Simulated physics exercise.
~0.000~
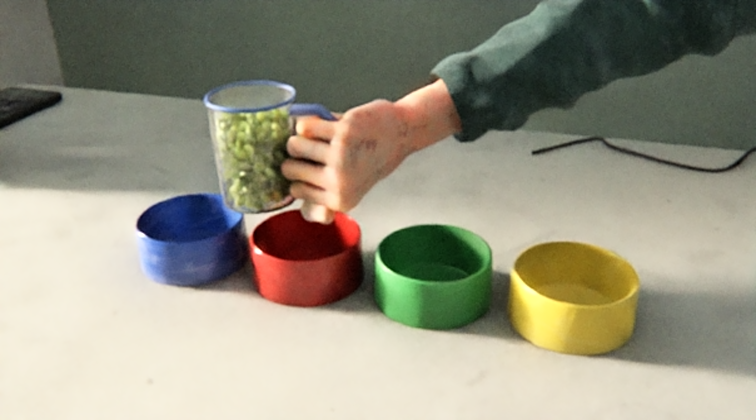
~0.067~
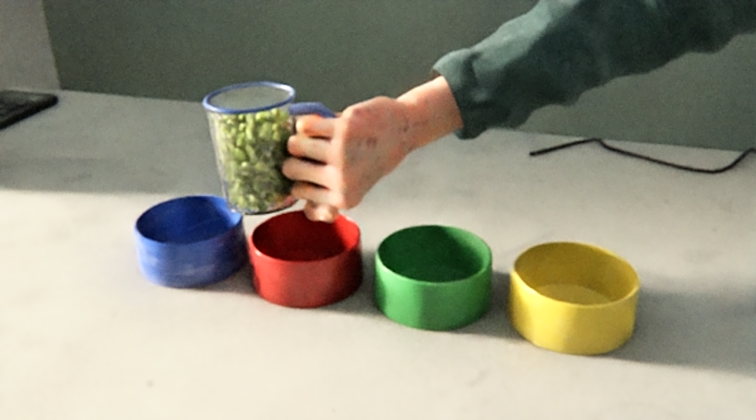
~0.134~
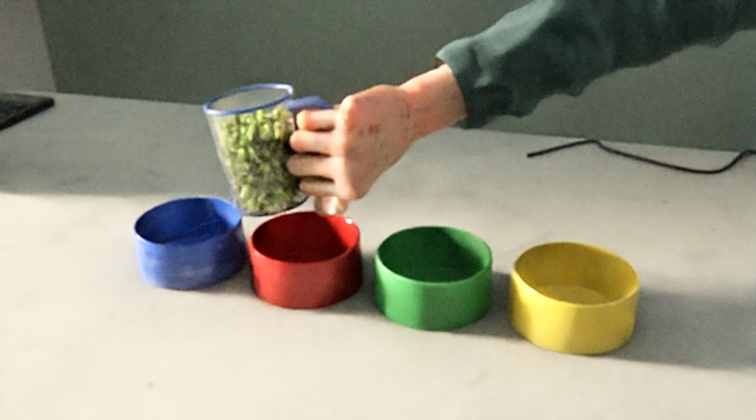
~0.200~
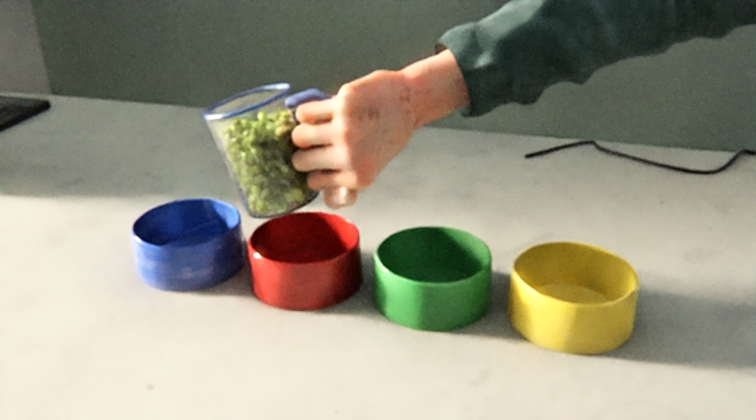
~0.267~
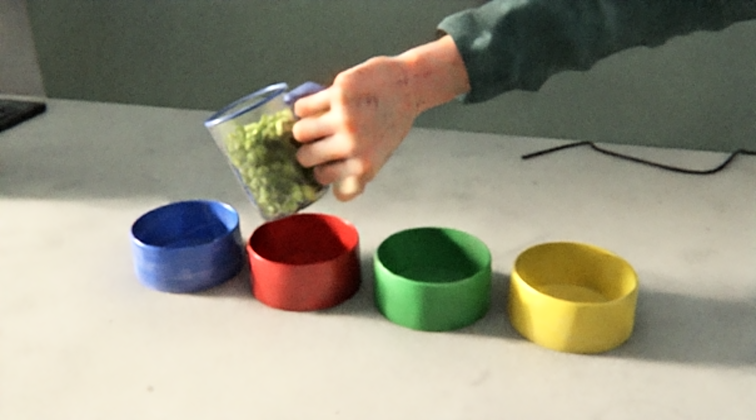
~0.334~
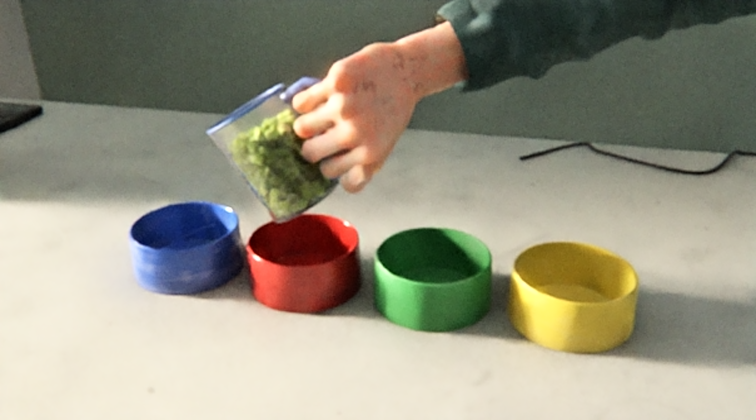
A hand in a dark green sleeve reaches in from the upper right over a pale tabletop, seen from slightly above, with a grey-green wall behind. It grips a clear, blue-rimmed cup of green pieces above four empty round dishes, blue, red, green and yellow from left to right. The hand steadily tilts the cup leftward, its base swinging right, while the view shifts very slightly.
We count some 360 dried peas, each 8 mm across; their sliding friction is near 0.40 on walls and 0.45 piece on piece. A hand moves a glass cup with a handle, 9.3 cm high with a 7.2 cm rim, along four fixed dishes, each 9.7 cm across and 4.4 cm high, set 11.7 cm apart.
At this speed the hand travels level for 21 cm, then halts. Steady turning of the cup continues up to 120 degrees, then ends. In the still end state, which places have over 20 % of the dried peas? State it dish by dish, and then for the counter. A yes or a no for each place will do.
Red - yes; blue - no; green - no; yellow - no; counter - no.
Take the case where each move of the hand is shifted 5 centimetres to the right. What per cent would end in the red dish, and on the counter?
The red dish would get 50 and the counter 40.
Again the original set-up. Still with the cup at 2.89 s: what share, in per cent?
Around 0 in a hundred.
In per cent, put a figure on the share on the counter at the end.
0 per cent.
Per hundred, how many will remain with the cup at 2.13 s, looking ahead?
Roughly 0 %.
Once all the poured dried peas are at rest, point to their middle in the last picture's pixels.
I'd put it at about (304, 259).
Then, at 1.41 s, tilt 120 degrees; cup holds 5 %, red 95 %.
Then, at 2.13 s, tilt 120 degrees; cup holds 0 %, red 100 %.
Then, at 2.89 s, tilt 120 degrees; cup holds 0 %, red 100 %.
In the end, at 3.2 s, red 100 %, blue 0 %, green 0 %, yellow 0 %, counter 0 %.
